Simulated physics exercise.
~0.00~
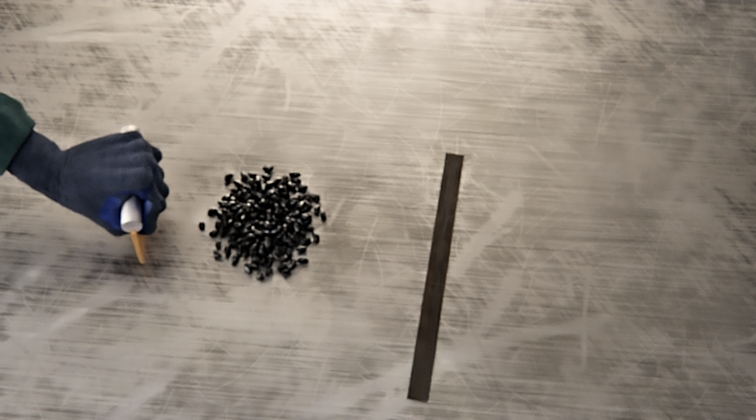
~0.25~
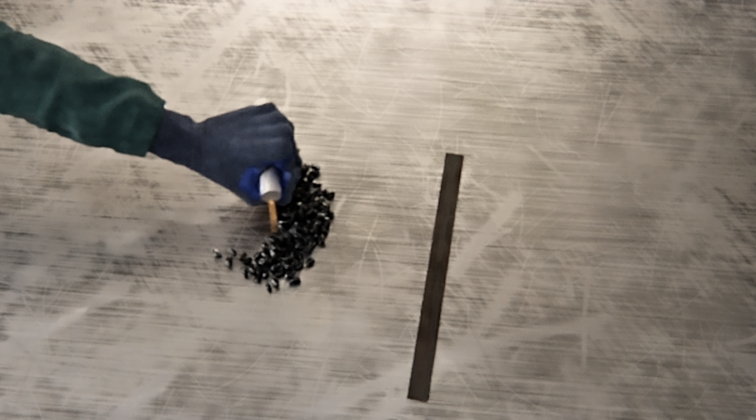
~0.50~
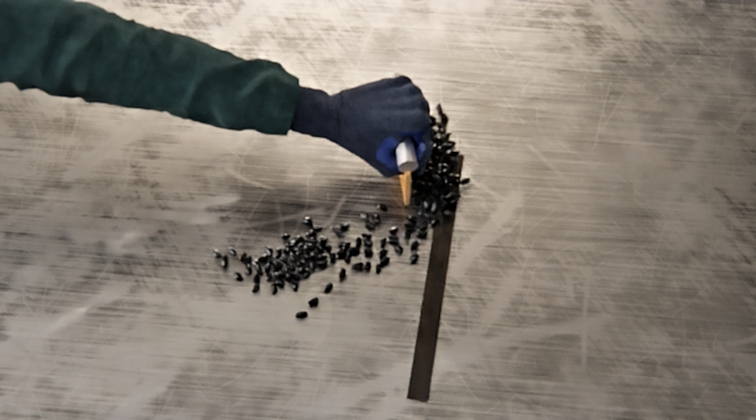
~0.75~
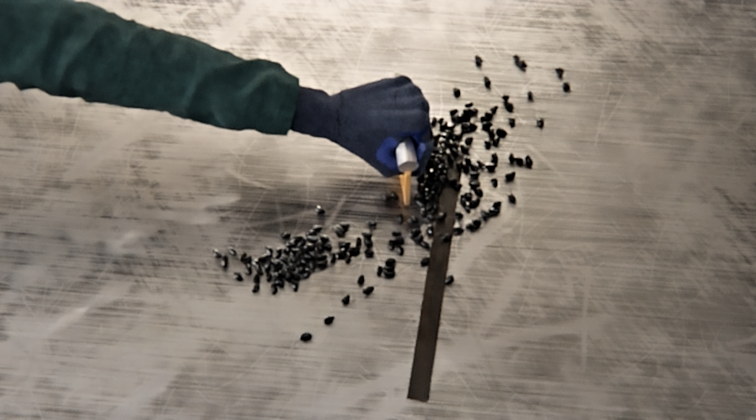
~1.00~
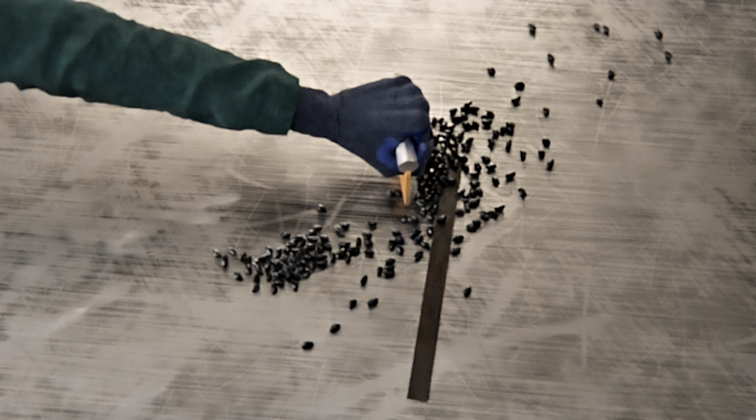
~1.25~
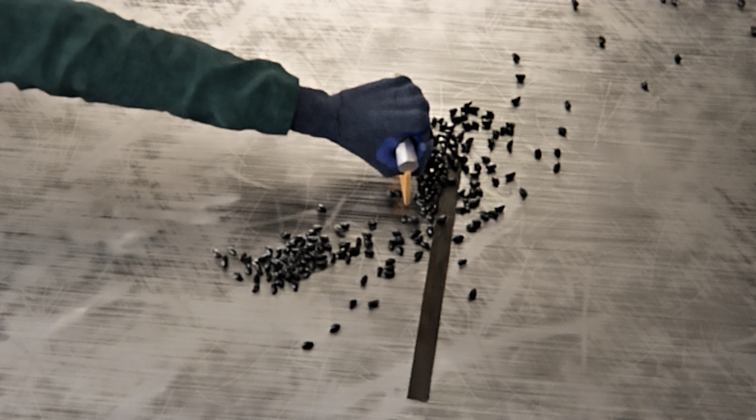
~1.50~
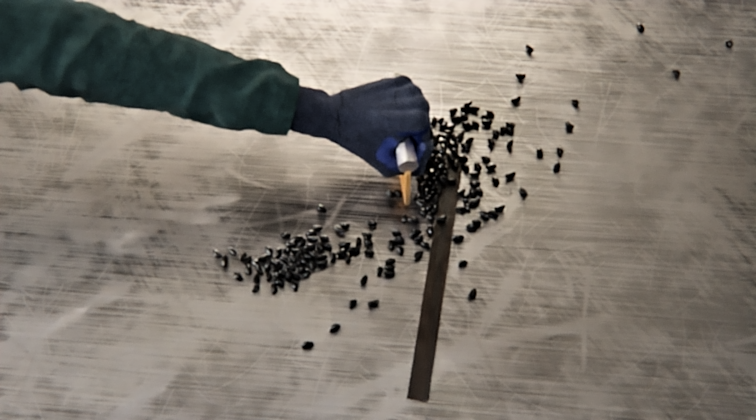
On a scratched metal surface, a gloved hand sweeps black pieces right, scattering some past a fixed dark strip.
